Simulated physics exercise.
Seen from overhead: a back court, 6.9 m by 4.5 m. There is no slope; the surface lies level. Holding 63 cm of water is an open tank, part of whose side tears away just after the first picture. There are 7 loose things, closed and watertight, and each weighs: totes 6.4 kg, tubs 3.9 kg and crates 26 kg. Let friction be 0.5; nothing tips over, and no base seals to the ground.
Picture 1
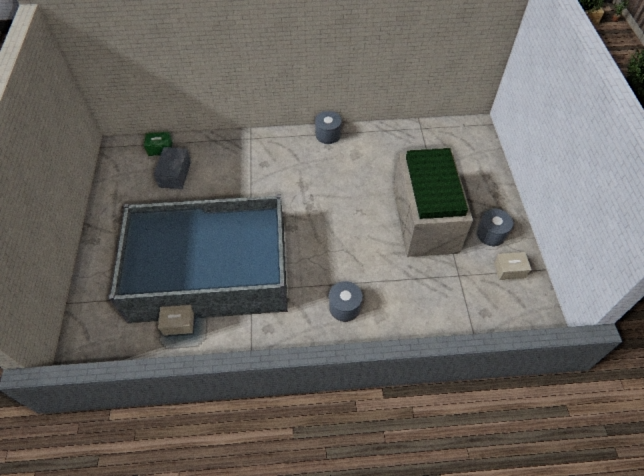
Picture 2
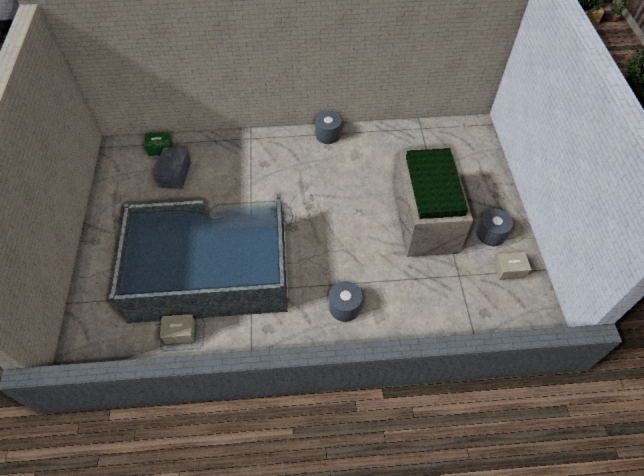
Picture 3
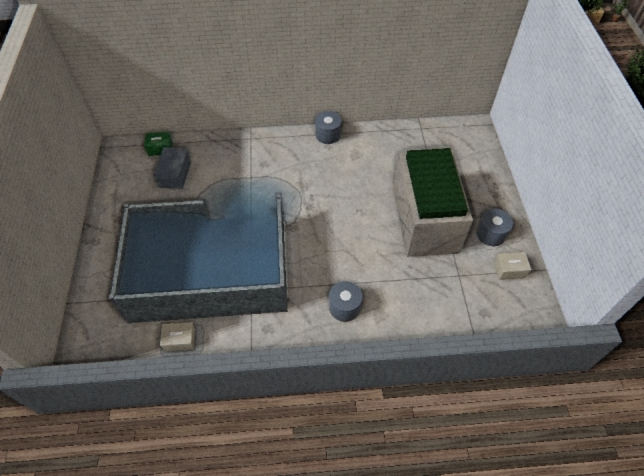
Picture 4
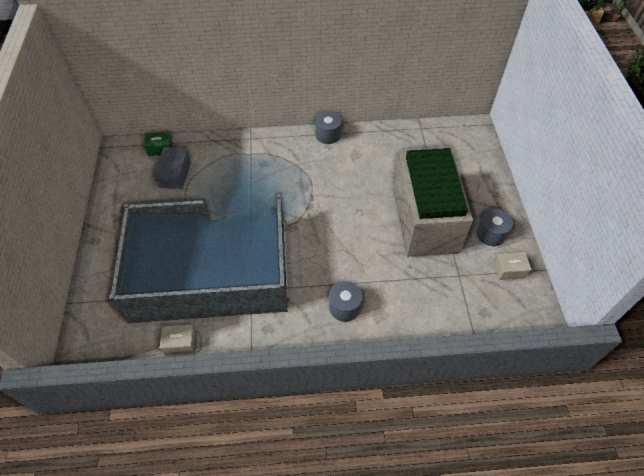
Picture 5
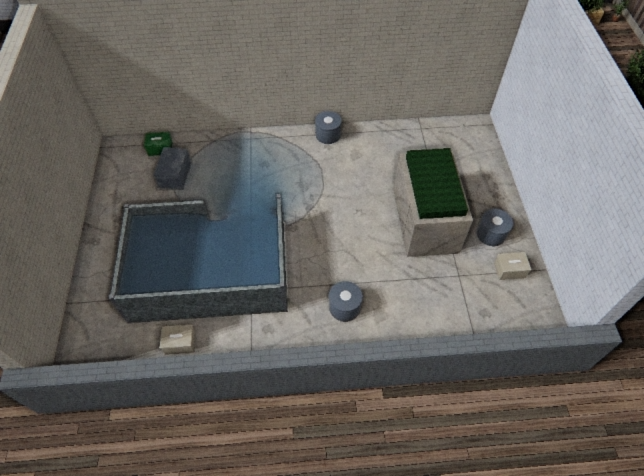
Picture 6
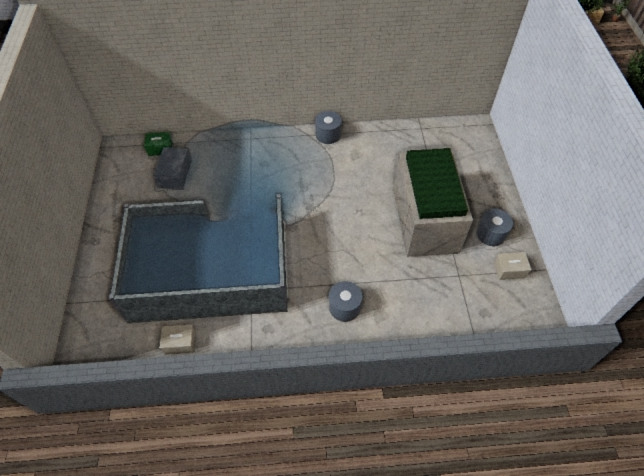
Water poured out through a gap in the far side of the open tank and spread in a widening rounded sheet across the courtyard floor, while the crates and tubs barely moved.
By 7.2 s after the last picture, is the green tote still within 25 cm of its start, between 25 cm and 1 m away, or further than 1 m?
Outcome: A long move.
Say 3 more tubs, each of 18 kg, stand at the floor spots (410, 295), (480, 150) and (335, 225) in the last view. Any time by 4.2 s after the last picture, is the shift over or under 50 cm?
Listed order gives within the limit, above the limit, within the limit.
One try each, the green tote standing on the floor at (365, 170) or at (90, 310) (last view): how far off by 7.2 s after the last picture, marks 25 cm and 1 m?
One try each gives this: It goes a little way, then it wanders off a long way.
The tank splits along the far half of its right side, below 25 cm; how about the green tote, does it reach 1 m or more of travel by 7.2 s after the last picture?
In that scenario the green tote would have stayed in place.
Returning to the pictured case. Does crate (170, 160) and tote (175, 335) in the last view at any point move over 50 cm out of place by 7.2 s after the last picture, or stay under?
The first never reached the threshold, and the second topped the threshold.
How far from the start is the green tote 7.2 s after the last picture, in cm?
Measured offset: Near 150 cm.
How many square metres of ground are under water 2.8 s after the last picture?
The covered patch comes to about 19 m2.
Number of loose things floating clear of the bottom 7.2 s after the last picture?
That would be 6 of them.
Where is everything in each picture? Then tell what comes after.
The green tote at (157, 139), on the bottom; water covers 2.9 m2; 0 of 7 have shifted, in the first picture.
The green tote at (157, 139) rests on the ground; 3.5 m2 under water; 1 of 7 have shifted, in the second picture.
The green tote at (157, 139) rests on the ground; water covers 4.4 m2; 1 of 7 have shifted, in the third picture.
The green tote at (157, 139), on the bottom; 5.4 m2 under water; 1 of 7 have shifted, in the fourth picture.
The green tote at (157, 139), on the bottom; water covers 6.6 m2; 1 of 7 have shifted, in the fifth picture.
The green tote at (157, 139) rests on the ground; water covers 7.5 m2; 1 of 7 have shifted, in the sixth picture.
Then, 0.9 s after the last picture the green tote is near (151, 145), 0.2 m from its start, aground; 1 afloat.
Then, 2.8 s after the last picture the green tote is near (136, 208), 1.5 m from its start, aground; 1 afloat.
Then, 4.8 s after the last picture the green tote is near (204, 198), 1.6 m from its start, afloat; 3 afloat.
Then, 7.2 s after the last picture the green tote is near (252, 135), 1.6 m from its start, afloat; 6 afloat.
